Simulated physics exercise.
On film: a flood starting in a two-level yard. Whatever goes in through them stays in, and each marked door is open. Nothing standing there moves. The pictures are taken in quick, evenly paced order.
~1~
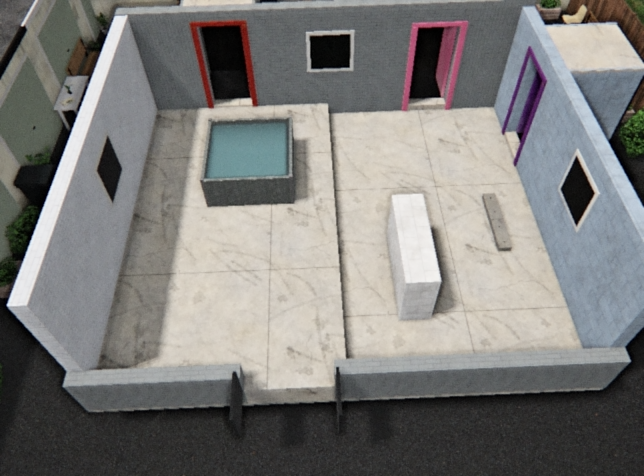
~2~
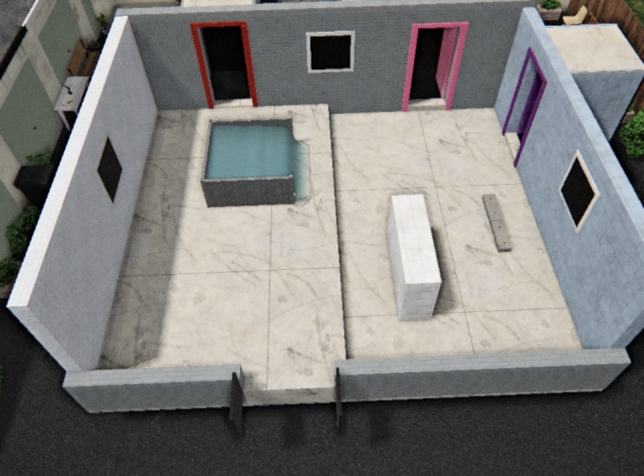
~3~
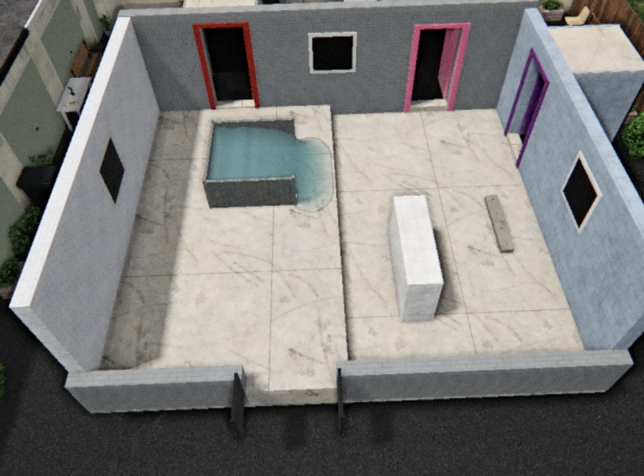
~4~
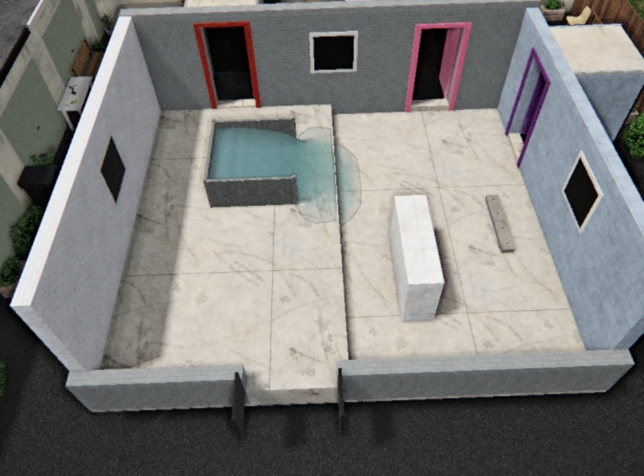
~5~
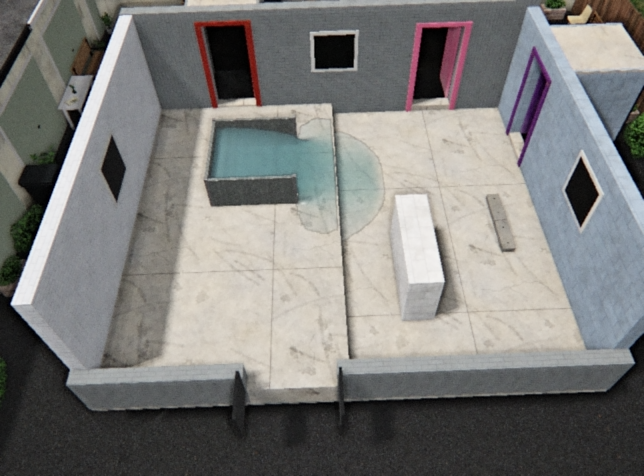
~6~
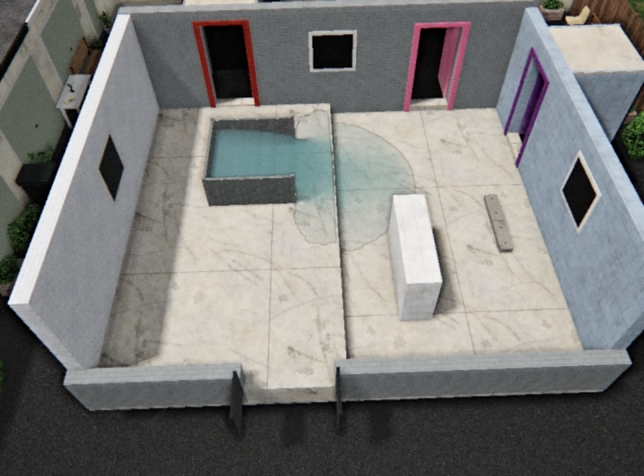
The clip shows a walled yard with a raised square tank of still water; the tank's right side opens, and water pours out across the pale marble floor, crossing the level edge and spreading rightward near a white block.
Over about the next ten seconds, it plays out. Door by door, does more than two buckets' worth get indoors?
Door by door: Pink door - no; purple door - yes; red door - no.
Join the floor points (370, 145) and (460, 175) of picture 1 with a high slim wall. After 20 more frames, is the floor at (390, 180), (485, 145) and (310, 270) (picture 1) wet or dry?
Soaked, soaked, untouched.
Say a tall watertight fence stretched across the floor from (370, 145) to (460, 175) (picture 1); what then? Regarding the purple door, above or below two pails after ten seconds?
As for that door, the purple one comes in short.
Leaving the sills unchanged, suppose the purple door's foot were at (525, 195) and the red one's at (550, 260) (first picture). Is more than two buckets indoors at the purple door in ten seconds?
For the purple door, the answer is that it crosses the line.
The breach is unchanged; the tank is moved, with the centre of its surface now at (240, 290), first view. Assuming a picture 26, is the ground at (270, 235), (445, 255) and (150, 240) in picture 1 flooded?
Result: Spared; spared; spared.
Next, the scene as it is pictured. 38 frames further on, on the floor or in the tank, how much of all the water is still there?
Close to 94 in a hundred.
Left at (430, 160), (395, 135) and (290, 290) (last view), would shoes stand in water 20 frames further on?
First spot inundated, second inundated, third not wet.
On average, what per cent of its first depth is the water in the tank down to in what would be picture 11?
42 percent or thereabouts.
A moment on, water covers 30 % of the floor; the pink door not reached, the purple door wet at the sill, nothing in, the red door not reached.
Next, water covers 40 % of the floor; the pink door wet at the sill, nothing in, the purple door over two buckets in, the red door not reached.
Then, water covers 50 % of the floor; the pink door wet at the sill, nothing in, the purple door far over two buckets in, the red door not reached.
Later, water covers 50 % of the floor; the pink door wet at the sill, nothing in, the purple door far over two buckets in, the red door not reached.
In the end, water covers 50 % of the floor; the pink door wet at the sill, nothing in, the purple door far over two buckets in, the red door not reached.
